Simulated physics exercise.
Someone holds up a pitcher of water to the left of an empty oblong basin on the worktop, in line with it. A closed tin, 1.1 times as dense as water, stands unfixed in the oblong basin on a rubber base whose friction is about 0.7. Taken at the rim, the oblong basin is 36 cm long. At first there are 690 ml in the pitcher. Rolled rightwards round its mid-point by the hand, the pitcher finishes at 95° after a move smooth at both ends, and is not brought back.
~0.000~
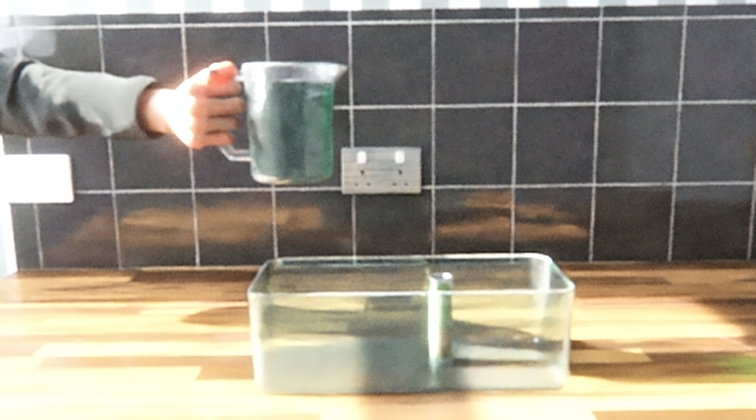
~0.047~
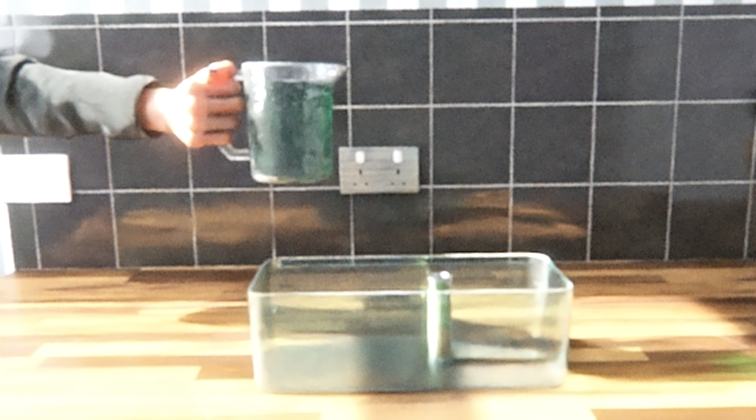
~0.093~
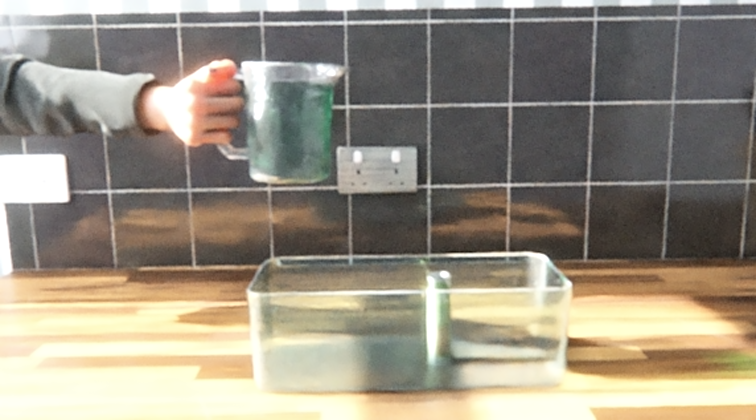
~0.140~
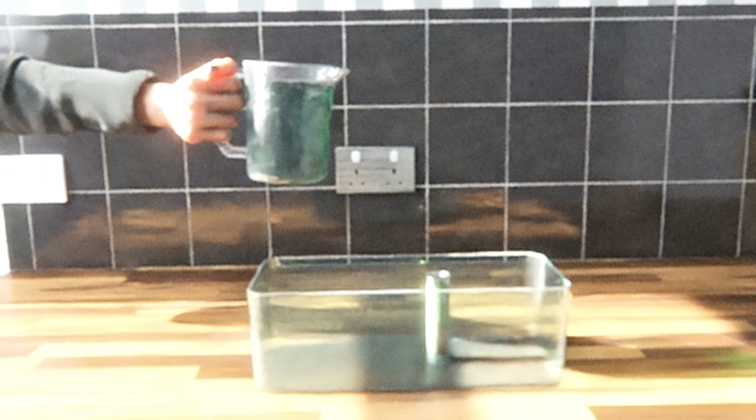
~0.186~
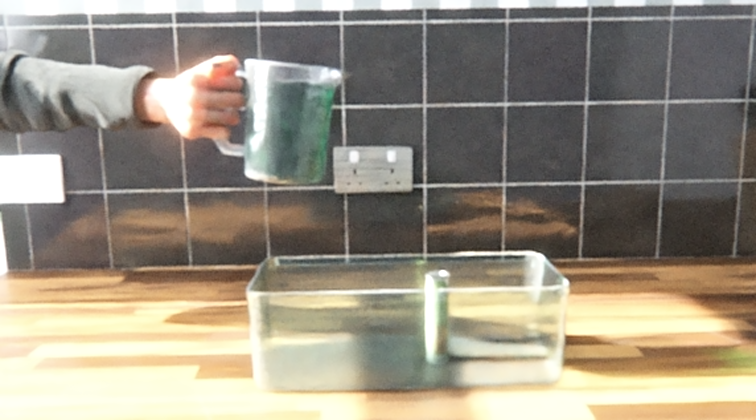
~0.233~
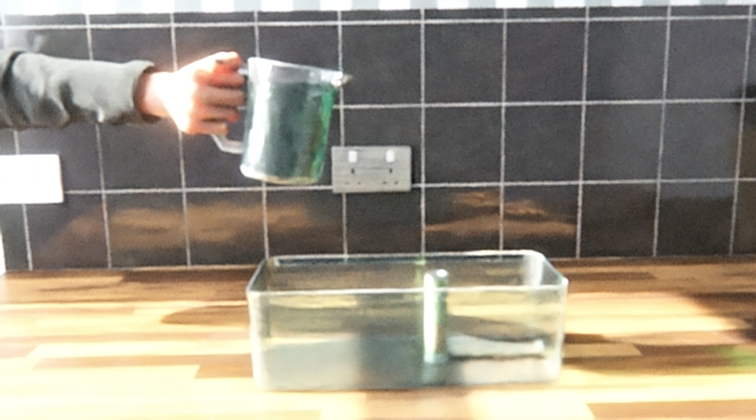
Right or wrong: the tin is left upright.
Wrong.
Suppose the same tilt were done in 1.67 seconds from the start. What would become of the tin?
In that case the tin overturns.
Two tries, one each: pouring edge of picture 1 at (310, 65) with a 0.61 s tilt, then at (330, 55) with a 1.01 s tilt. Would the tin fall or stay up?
First it stays on its base; then it tips over.
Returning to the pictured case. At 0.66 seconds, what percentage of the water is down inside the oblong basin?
Some 1 per cent.
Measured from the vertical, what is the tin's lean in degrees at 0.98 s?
It tilts roughly 10° from upright.
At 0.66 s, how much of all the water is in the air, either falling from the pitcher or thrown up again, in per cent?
Roughly 12 percent.
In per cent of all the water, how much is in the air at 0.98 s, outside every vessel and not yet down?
Roughly 22 per cent.
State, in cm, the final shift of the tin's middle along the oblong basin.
8.0 cm.
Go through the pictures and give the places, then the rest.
It leans 0°; its right rim is at (350, 66); the water meets the walls at (249, 83) and (333, 82); the oblong basin's rim runs from (259, 277) to (560, 273); the tin's top is at (441, 281), in the first frame.
It leans 0°; its right rim is at (350, 66); the water meets the walls at (249, 83) and (331, 82), in the second frame.
It leans 1°; its right rim is at (350, 67); the water meets the walls at (249, 83) and (332, 83), in the third frame.
It leans 3°; its right rim is at (351, 70); the water meets the walls at (250, 82) and (333, 84), in the fourth frame.
It leans 6°; its right rim is at (352, 73); the water meets the walls at (250, 83) and (334, 84), in the fifth frame.
It leans 9°; its right rim is at (354, 76); the water meets the walls at (251, 83) and (337, 84), in the sixth frame.
Then, 0.66 s in, the tilt is 57° and 87 per cent is still to pour; the tin stands where it began.
Then, 0.98 s in, the tilt is 89° and 45 per cent is still to pour; the tin leans 9°.
Then, 1.31 s in, the tilt is 95° and 11 per cent is still to pour; the tin lies on its side.
Then, 1.67 s in, the tilt is 95° and 2 per cent is still to pour; the tin lies on its side.
Finally, the tin lies on its side.
